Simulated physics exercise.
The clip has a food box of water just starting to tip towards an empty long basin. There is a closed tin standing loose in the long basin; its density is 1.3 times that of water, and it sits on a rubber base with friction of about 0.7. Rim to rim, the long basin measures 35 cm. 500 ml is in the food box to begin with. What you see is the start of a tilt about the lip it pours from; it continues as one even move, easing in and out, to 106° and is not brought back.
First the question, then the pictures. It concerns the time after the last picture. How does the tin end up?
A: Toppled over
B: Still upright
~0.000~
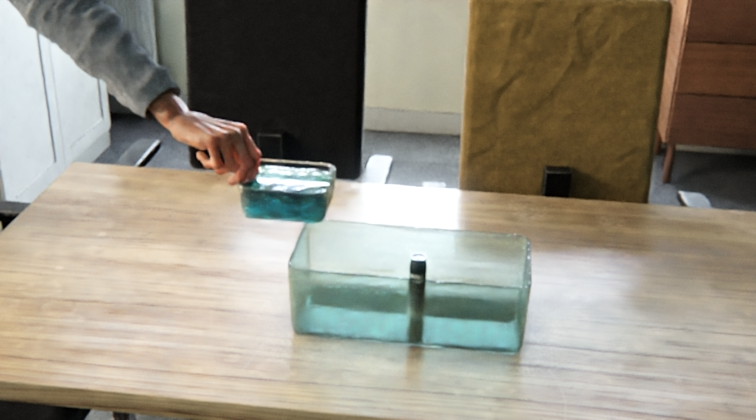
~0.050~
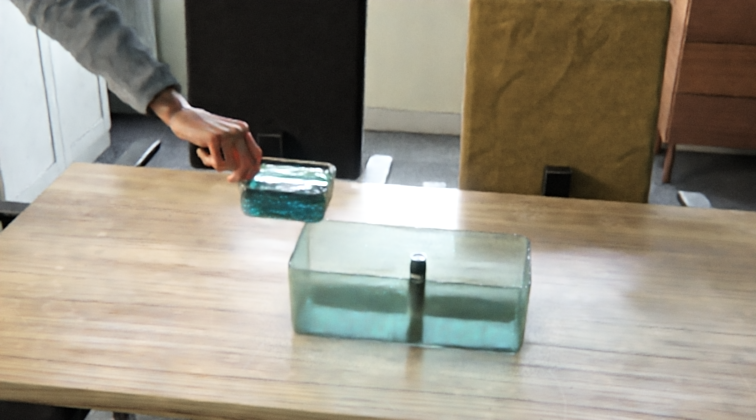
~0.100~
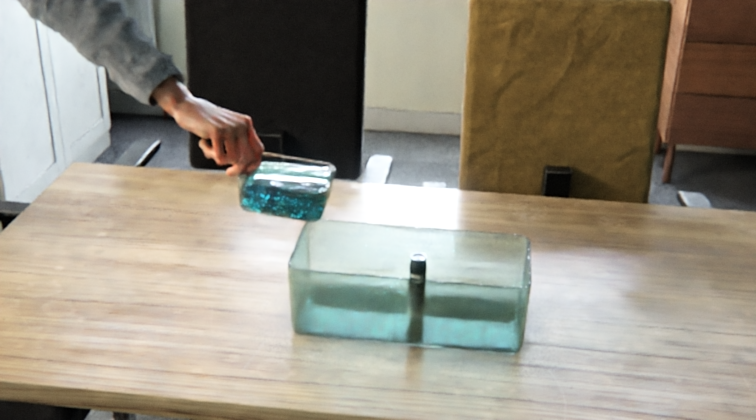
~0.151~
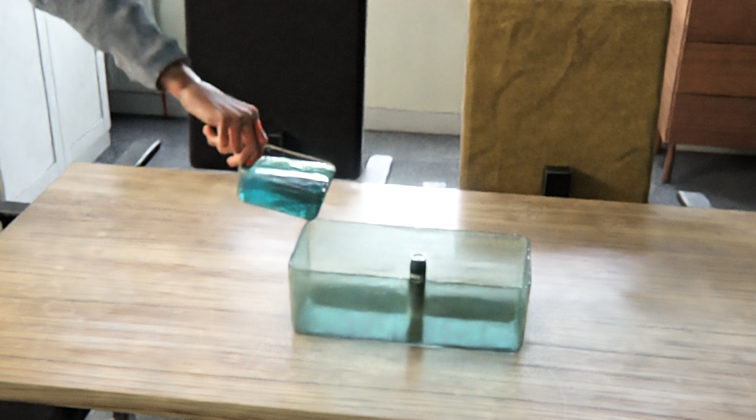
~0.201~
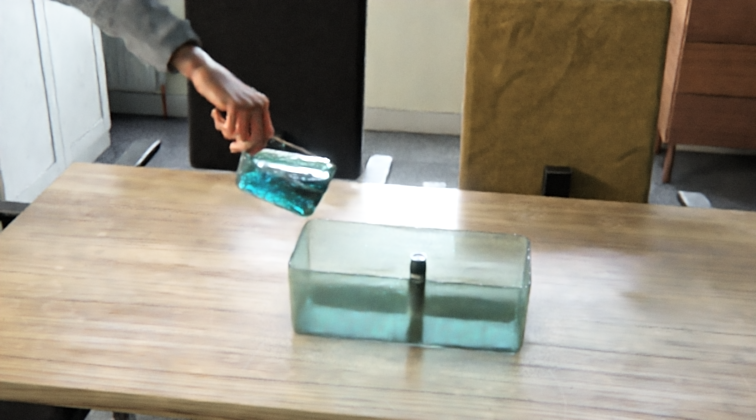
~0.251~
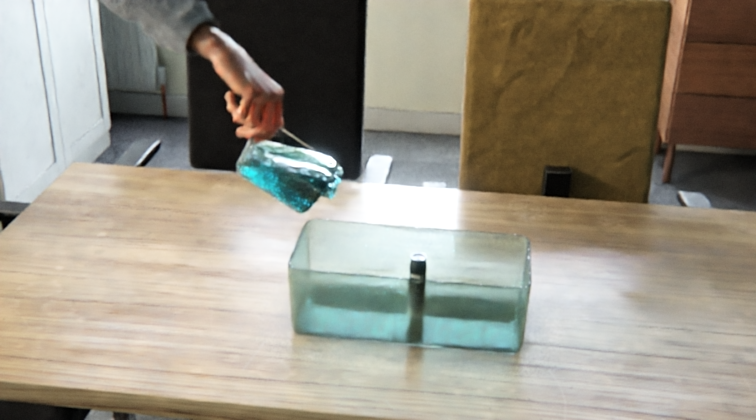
The answer is A.
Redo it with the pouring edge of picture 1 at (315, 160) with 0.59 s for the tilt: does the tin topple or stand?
Then it tips over.
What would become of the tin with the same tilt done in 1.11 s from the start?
Then it remains upright.
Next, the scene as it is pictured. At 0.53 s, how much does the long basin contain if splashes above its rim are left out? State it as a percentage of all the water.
Roughly 28 percent.
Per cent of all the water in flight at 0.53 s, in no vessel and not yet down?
Estimate: About 58 % of all of it.
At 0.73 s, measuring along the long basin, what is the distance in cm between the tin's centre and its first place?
Estimate: Around 2 cm.
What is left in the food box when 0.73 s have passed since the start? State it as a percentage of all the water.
Remaining share: Approx. 0 %.
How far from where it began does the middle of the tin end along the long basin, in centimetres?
It finishes around 6.5 cm from where it began.
Then, 0.53 s in, the tilt is 95° and 13 per cent is still to pour; the tin stands where it began.
Then, 0.73 s in, the tilt is 106° and 0 per cent is still to pour; the tin leans 16°.
Then, 0.94 s in, the tilt is 106° and 0 per cent is still to pour; the tin lies on its side.
Then, 1.17 s in, the tilt is 106° and 0 per cent is still to pour; the tin lies on its side.
Finally, the tin lies on its side.
